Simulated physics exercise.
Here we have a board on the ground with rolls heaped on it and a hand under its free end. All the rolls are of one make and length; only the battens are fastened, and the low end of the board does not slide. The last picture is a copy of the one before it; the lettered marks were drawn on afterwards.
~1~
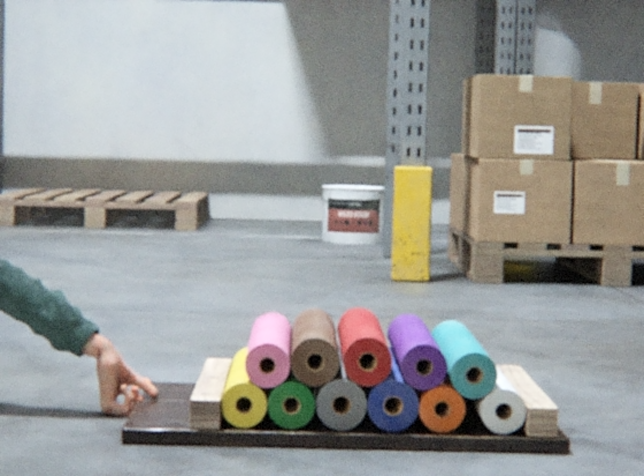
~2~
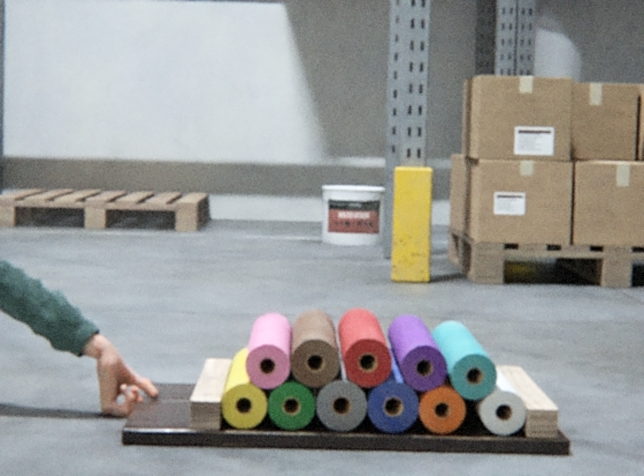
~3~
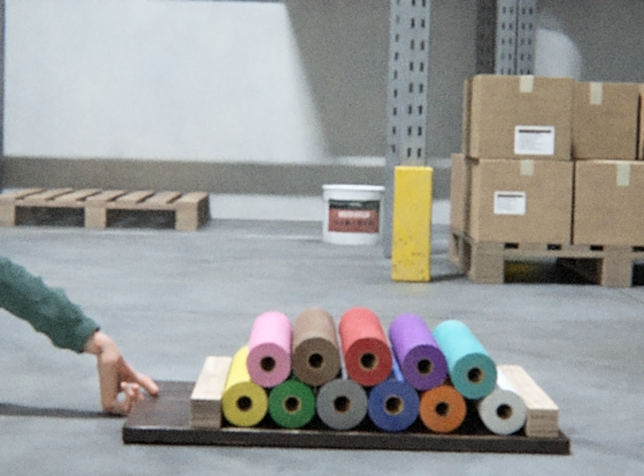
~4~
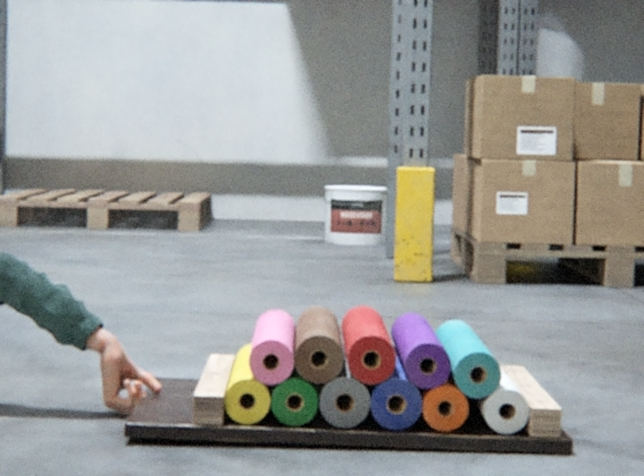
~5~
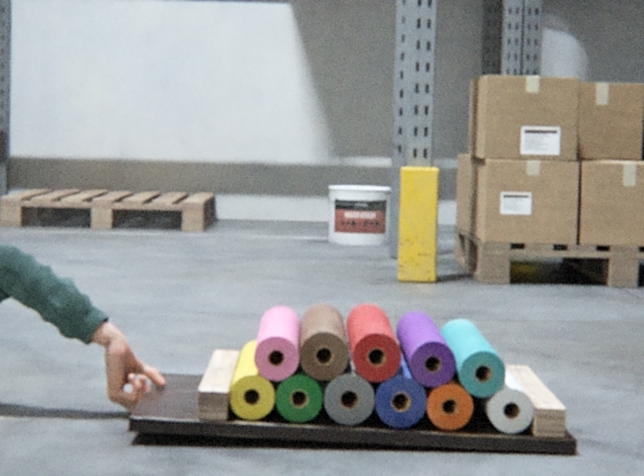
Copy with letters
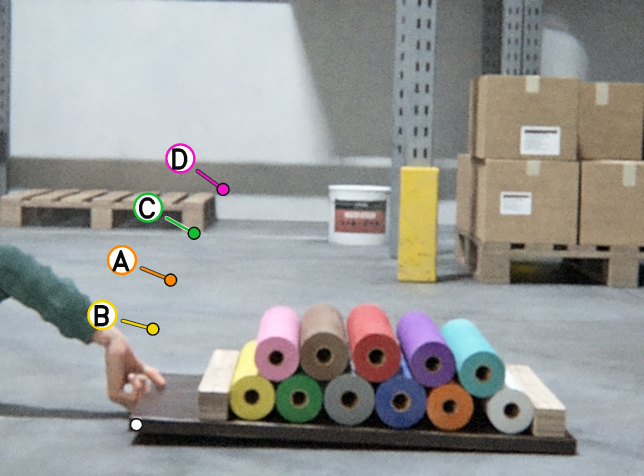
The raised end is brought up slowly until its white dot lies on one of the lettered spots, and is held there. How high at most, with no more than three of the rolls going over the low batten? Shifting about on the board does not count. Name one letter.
It can be raised to C.
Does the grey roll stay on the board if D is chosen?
Yes.
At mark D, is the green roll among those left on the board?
The green roll: Yes.
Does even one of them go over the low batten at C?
Yes, at C.
On the copy, A at (171, 280); B at (153, 329); C at (194, 233); D at (223, 189); the white dot at (137, 425).
On C. First, board at 16°.
Then, board at 28°.
Finally, board at 28°, two over the low batten (turquoise, purple).
By contrast, A one over the low batten (turquoise); B none over the low batten; D five over the low batten.
